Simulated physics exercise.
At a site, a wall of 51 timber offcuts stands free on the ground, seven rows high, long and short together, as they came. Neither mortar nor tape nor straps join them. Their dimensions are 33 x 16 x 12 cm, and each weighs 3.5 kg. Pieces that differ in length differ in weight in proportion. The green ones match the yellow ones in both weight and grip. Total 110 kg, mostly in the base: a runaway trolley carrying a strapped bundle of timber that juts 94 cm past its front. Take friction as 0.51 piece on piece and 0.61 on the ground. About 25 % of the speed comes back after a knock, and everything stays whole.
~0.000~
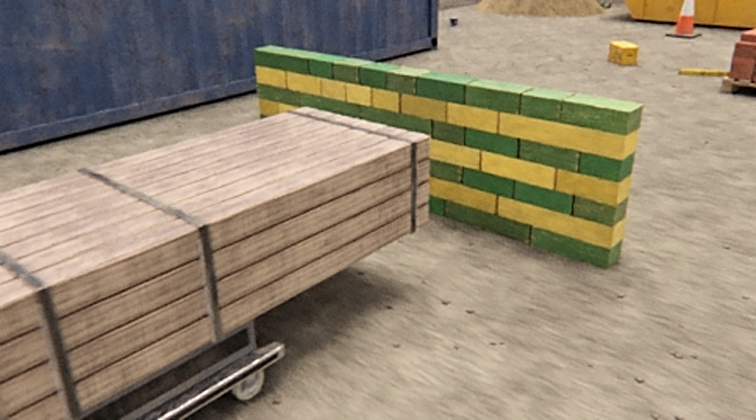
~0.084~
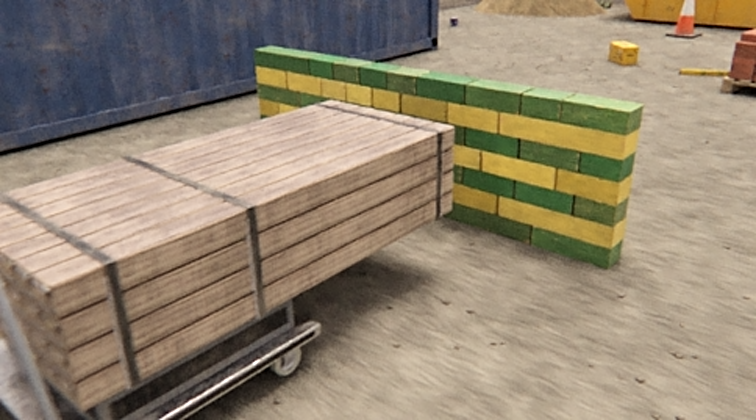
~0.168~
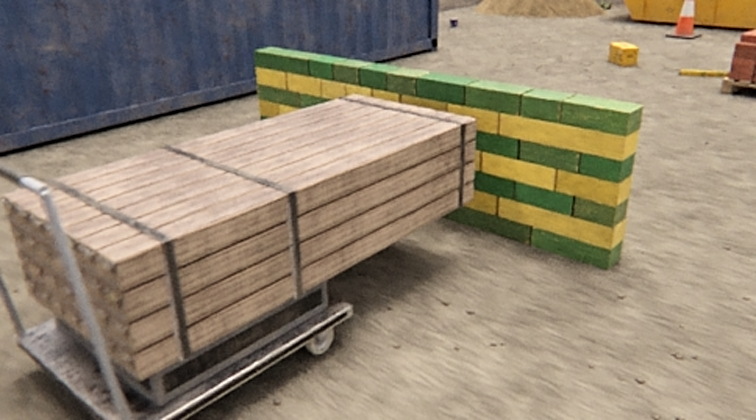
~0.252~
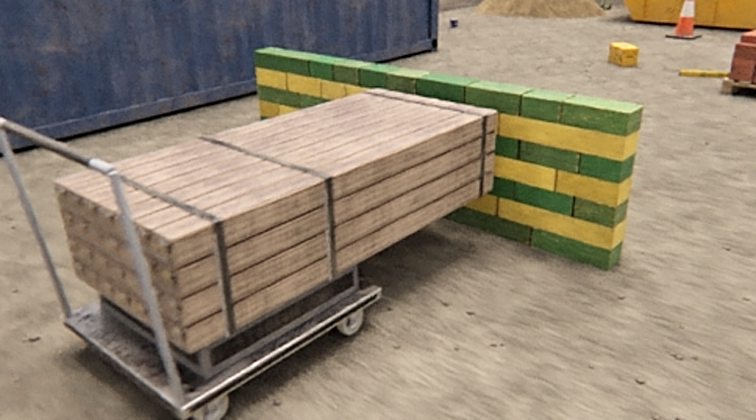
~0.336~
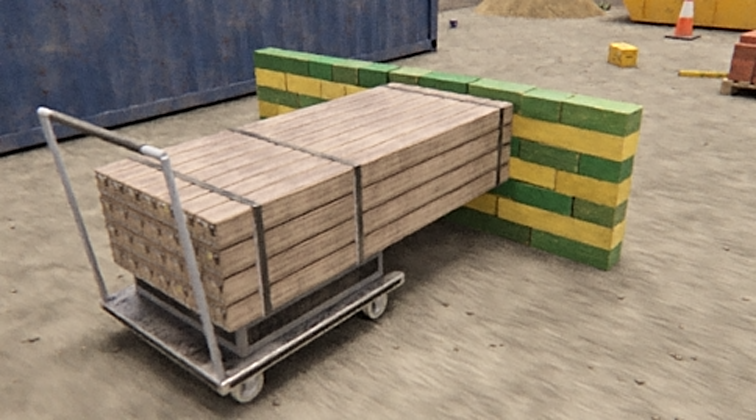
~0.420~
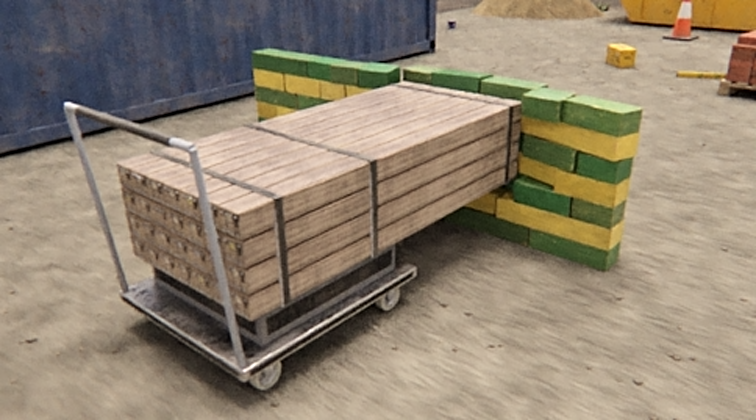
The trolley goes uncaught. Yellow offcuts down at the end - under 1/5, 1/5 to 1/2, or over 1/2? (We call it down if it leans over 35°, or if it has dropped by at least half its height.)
A large share, above half.
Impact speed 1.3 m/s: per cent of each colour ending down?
You'd end up with green at 50 per cent down and yellow at 60 per cent.
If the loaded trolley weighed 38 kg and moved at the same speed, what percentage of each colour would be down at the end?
The split would be green 50, then yellow 60 per cent.
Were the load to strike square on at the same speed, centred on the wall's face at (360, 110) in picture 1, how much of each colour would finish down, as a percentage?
The green ones would be 60 per cent down and the yellow ones 70 per cent.
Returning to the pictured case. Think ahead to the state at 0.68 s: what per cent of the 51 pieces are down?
By that time it is 35 percent.
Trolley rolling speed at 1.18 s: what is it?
0.9 m/s, roughly.
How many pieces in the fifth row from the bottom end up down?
5 of them.
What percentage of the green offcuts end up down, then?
For green, it's 50 per cent down at the end.
Around 0.68 s, load 40 cm past the wall's line, still rolling; 9 of the 20 yellow offcuts down (19 of 51 in all colours); top yellow offcut tipped 31°, 6 cm lower; top green offcut tipped 31°.
Around 1.18 s, load 86 cm past the wall's line, still rolling; 13 of the 20 yellow offcuts down (30 of 51 in all colours); top yellow offcut tipped 40°, 38 cm lower; top green offcut tipped 41°, 59 cm lower.
Finally (2.4 s), load 1.12 m past the wall's line, stopped; 13 of the 20 yellow offcuts down (30 of 51 in all colours); top yellow offcut tipped 24°, 46 cm lower; top green offcut 70 cm lower. That is 65 per cent. Seen by the last camera, middles, top yellow offcut near (620, 198), top green offcut near (665, 202).
